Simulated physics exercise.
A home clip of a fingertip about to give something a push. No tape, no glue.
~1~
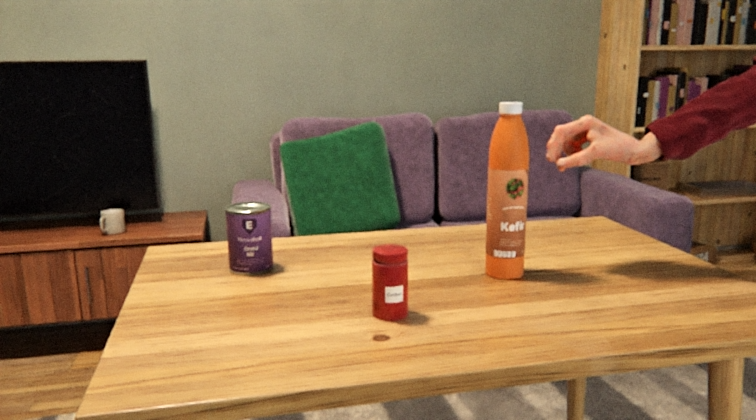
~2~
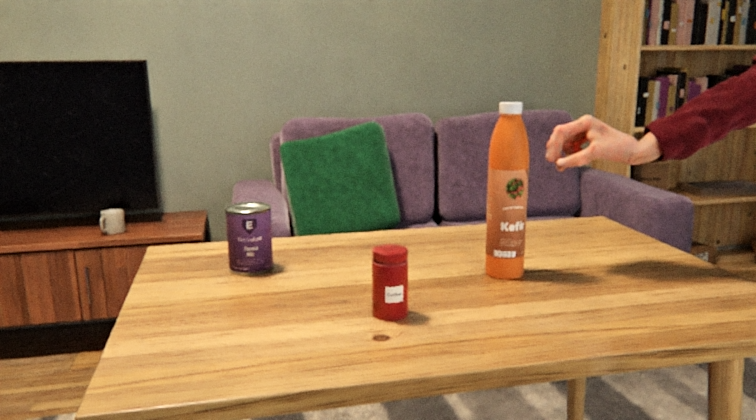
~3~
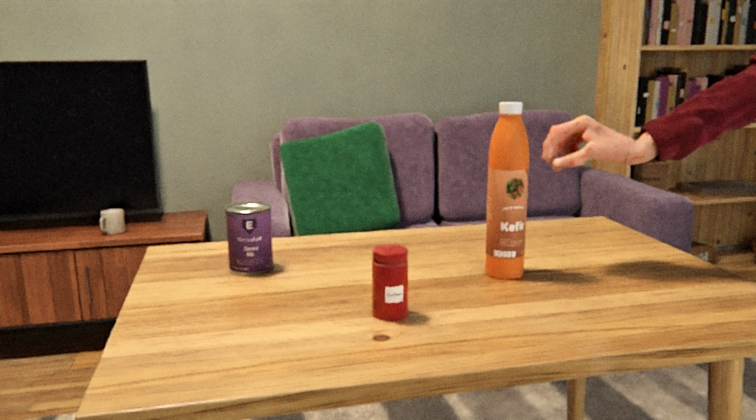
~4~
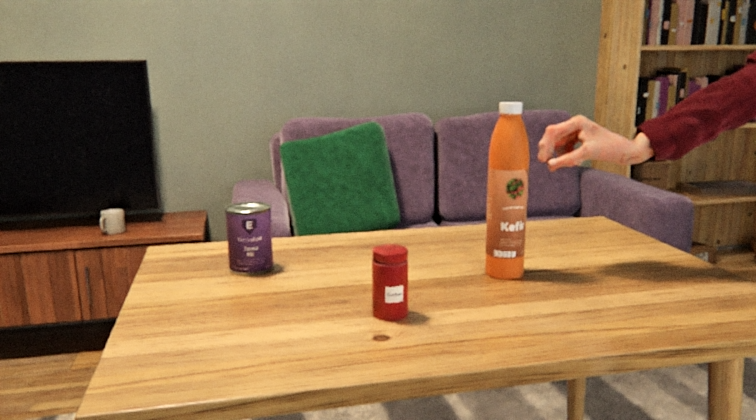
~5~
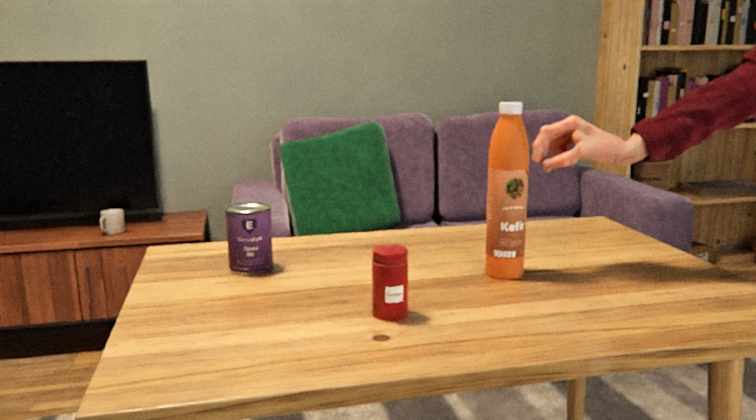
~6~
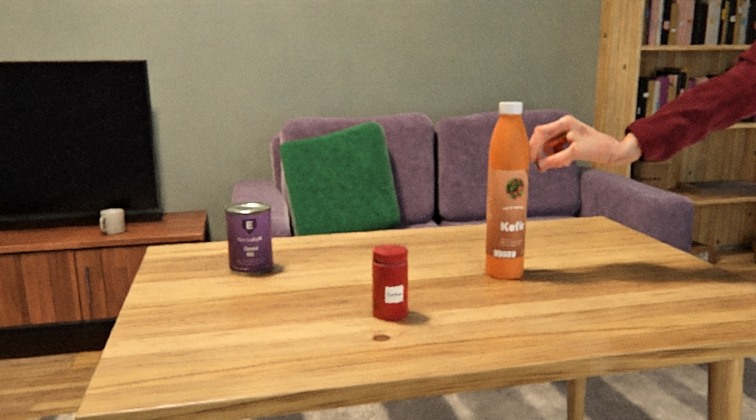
A hand in a dark red sleeve moved slightly left toward the upper part of an orange bottle, while the bottle, a red jar and a purple can stayed still on the wooden table.
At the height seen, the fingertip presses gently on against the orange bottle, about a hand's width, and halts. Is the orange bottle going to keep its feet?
The orange bottle topples.
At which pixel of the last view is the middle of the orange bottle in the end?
Near (394, 264).
Then, 0.50 s past the last view, orange bottle rocked 17° from its first pose near (483, 190).
Then, 0.80 s past the last view, orange bottle rocked 51° from its first pose near (435, 212).
Then, 0.90 s past the last view, orange bottle on its side near (400, 262).
Finally, down or leaning hard on the table, orange bottle. Final places as the last picture's camera would see them, orange bottle near (395, 264).
